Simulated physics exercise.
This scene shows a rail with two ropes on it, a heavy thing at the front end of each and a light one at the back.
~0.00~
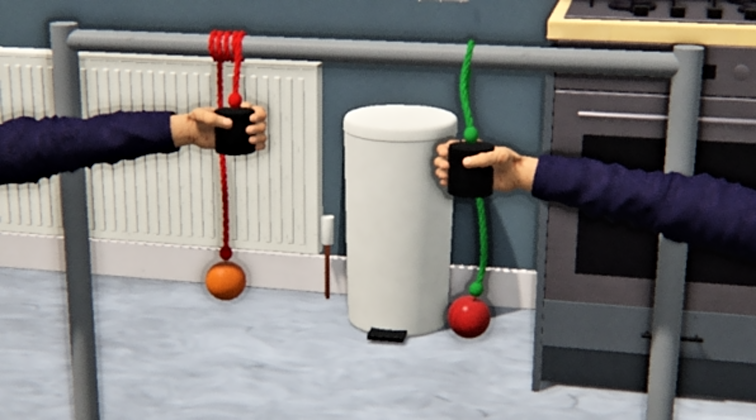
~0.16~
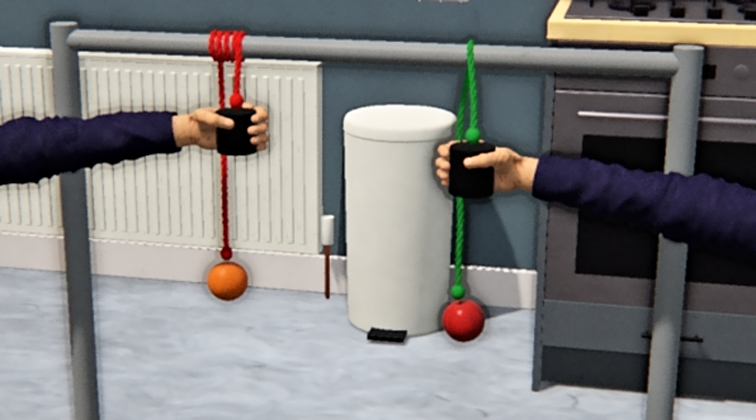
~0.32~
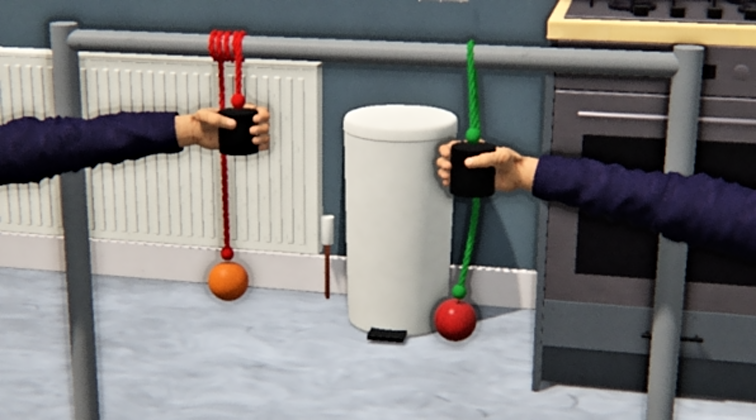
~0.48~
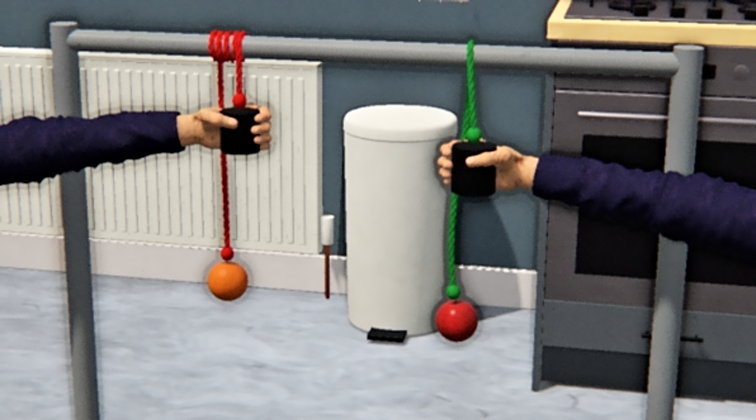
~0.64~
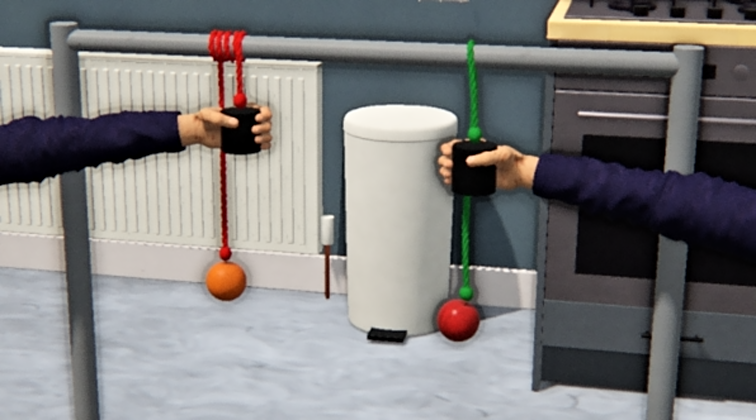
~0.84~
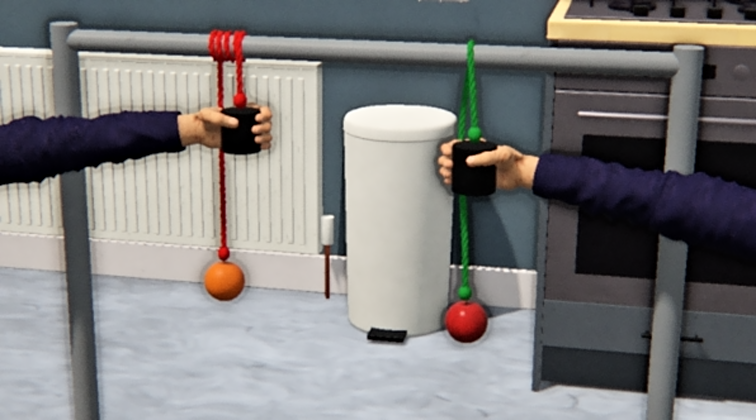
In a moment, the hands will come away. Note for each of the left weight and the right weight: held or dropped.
One by one: The left weight stays up; the right weight falls.
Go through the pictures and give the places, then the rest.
Left weight (235, 131); right weight (471, 169); left orange (226, 280); right apple (469, 317), in the first frame.
Left weight (237, 131); right weight (472, 170), in the second frame.
Left weight (239, 132); right weight (473, 169), in the third frame.
Left weight (240, 131); right weight (474, 169), in the fourth frame.
Left weight (241, 130); right weight (474, 168), in the fifth frame.
Left weight (241, 130); right weight (474, 168); left rope wound several times round the rail; right rope only laid over the rail, in the sixth frame.
By 1.20 s, left weight still up near (239, 112); right weight dropping near (467, 335).
By 1.54 s, left weight still up near (241, 120); right weight on the floor.
When it is over, left weight still up near (239, 127); right weight on the floor. The left weight is held and the right weight pulls its rope through.
